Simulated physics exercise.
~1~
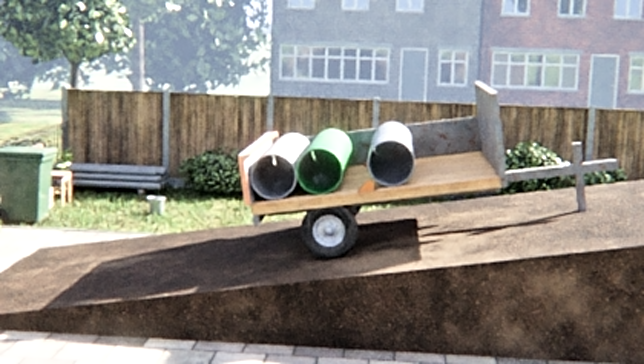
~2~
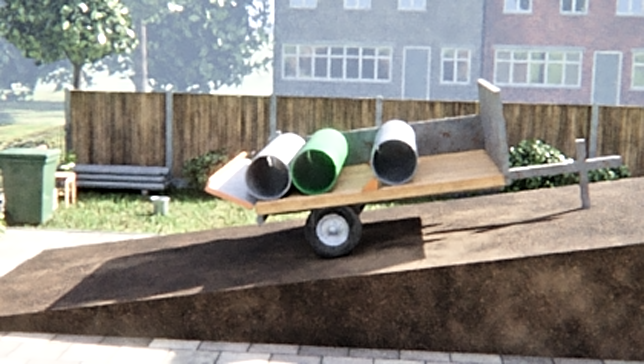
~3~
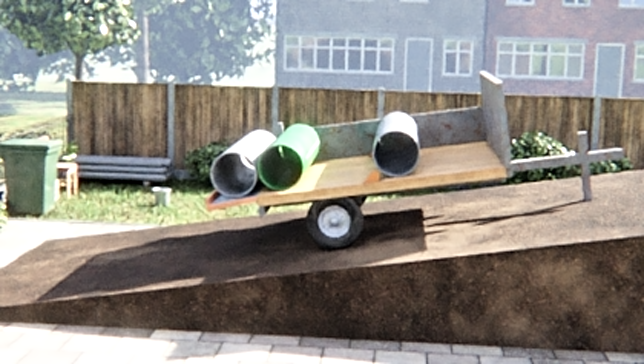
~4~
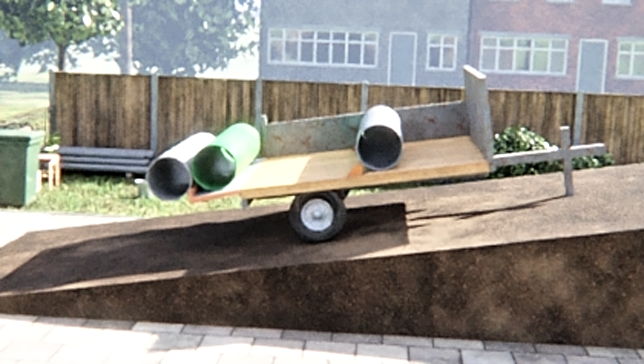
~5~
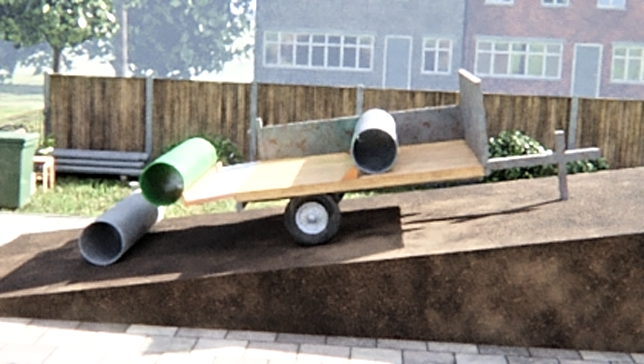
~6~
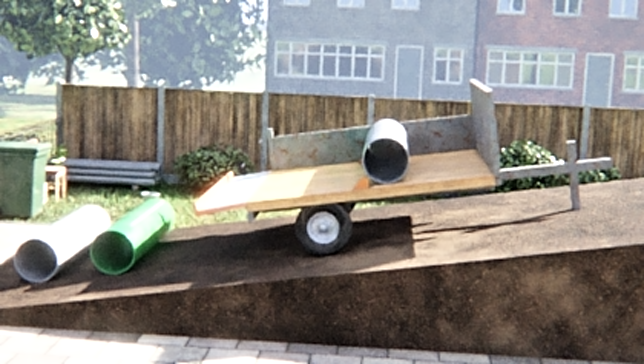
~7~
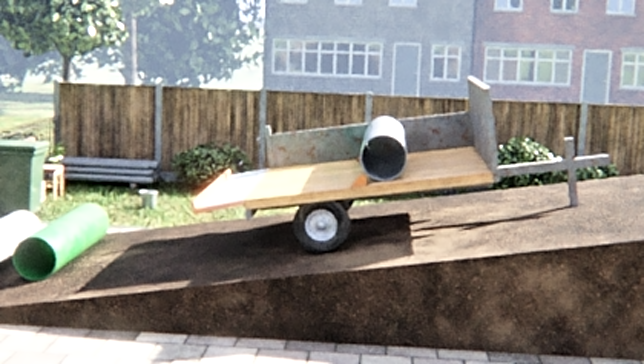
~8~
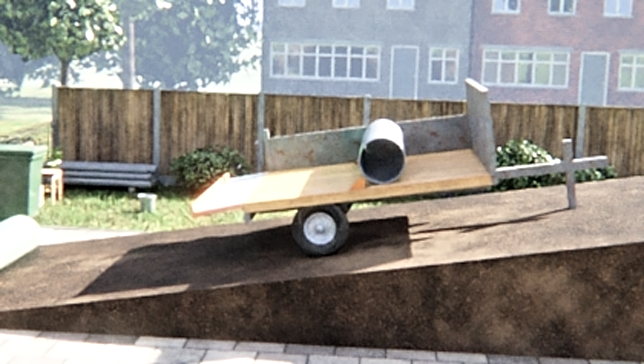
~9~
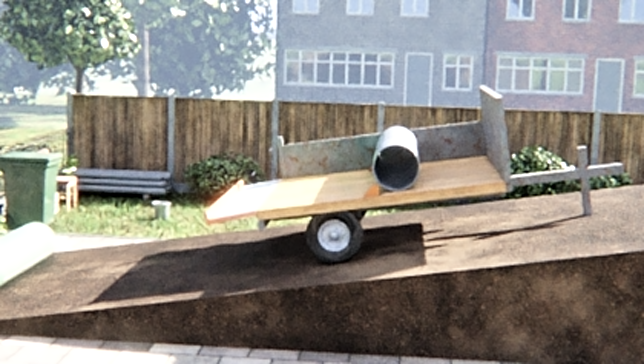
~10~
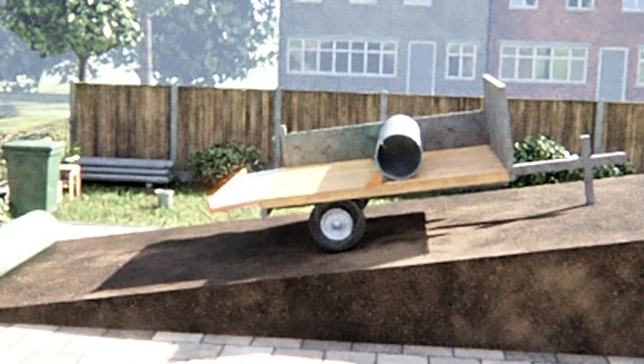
Two pipes, one grey and one green, roll left off a sloping trailer onto the ground.
